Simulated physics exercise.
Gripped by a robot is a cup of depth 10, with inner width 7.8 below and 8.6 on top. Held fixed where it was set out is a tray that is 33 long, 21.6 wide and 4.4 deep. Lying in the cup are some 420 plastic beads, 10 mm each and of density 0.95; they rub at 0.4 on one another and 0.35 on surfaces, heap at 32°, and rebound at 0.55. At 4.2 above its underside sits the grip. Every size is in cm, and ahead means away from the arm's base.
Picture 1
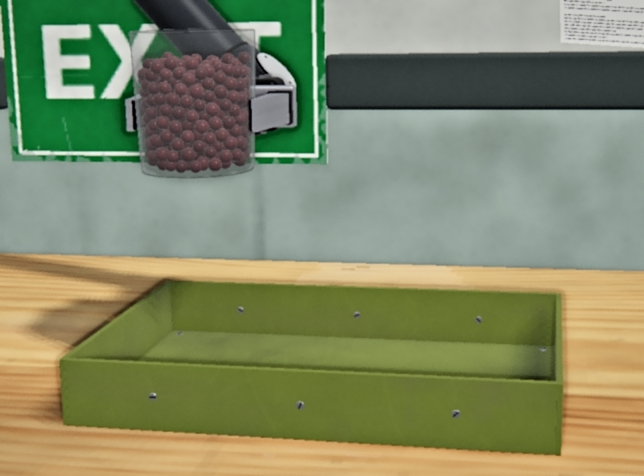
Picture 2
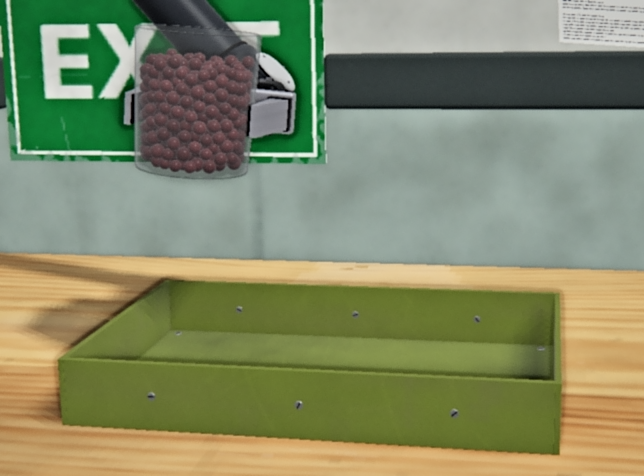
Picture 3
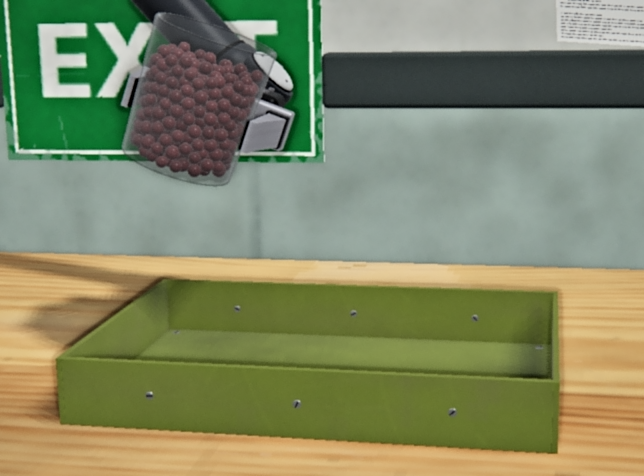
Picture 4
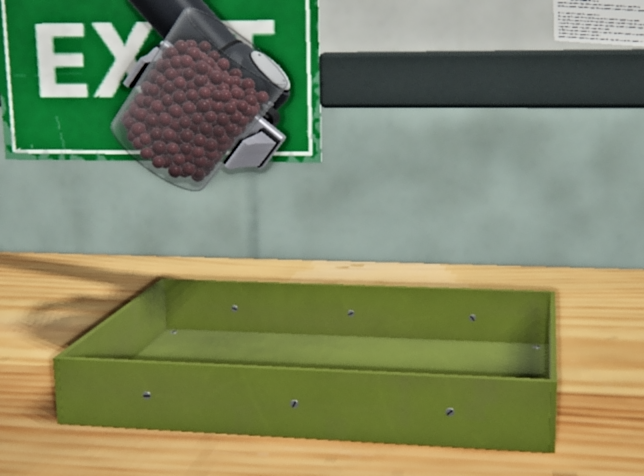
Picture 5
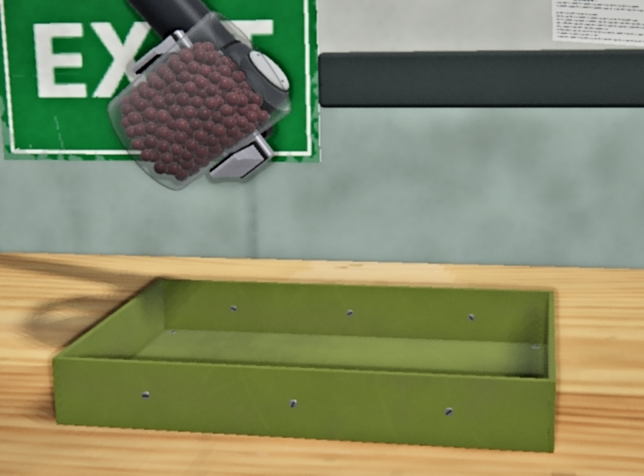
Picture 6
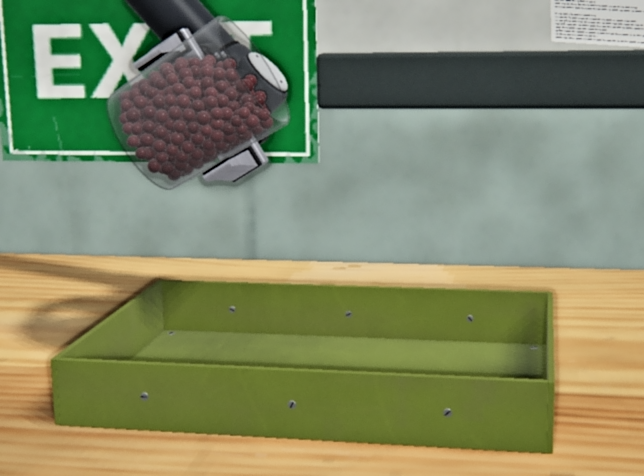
Above a green tray, a robot gripper steadily tilts a clear cup of dark red beads.
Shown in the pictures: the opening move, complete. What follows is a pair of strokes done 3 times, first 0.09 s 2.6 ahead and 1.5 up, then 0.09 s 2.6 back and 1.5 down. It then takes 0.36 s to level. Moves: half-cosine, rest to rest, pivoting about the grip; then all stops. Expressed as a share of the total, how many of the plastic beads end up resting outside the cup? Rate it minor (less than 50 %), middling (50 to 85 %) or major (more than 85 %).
Minor, less than 50 %.
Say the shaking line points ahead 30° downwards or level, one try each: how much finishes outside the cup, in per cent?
Near 15 and 30 percent respectively.
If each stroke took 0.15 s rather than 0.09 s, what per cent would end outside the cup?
Roughly 15 in a hundred.
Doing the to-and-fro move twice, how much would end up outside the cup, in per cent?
Expected share: About 35 %.
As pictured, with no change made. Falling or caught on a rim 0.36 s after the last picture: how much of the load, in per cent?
Logged share: Close to 9 per cent.
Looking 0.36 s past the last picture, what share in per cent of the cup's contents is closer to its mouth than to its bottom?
Roughly 60 per cent.
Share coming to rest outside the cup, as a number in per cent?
Close to 40 in a hundred.
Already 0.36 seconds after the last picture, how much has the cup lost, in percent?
About 30 per cent so far.
Then, 0.36 s on, tilted 59° forward, highest piece 23 above the table; 305 in the cup, 80 in the tray, 36 in flight or on a rim.
Then, 0.72 s on, tilted 30° forward, highest piece 24 above the table; 253 in the cup, 157 in the tray, 4 on the table or floor, 7 in flight or on a rim.
Then, 1.10 s on, level, highest piece 23 above the table; 253 in the cup, 163 in the tray, 5 on the table or floor.
Then, 2.15 s on, level, highest piece 23 above the table; 253 in the cup, 163 in the tray, 5 on the table or floor.
In the end, 253 in the cup, 163 in the tray, 5 on the table or floor. That is 40 % outside the cup.
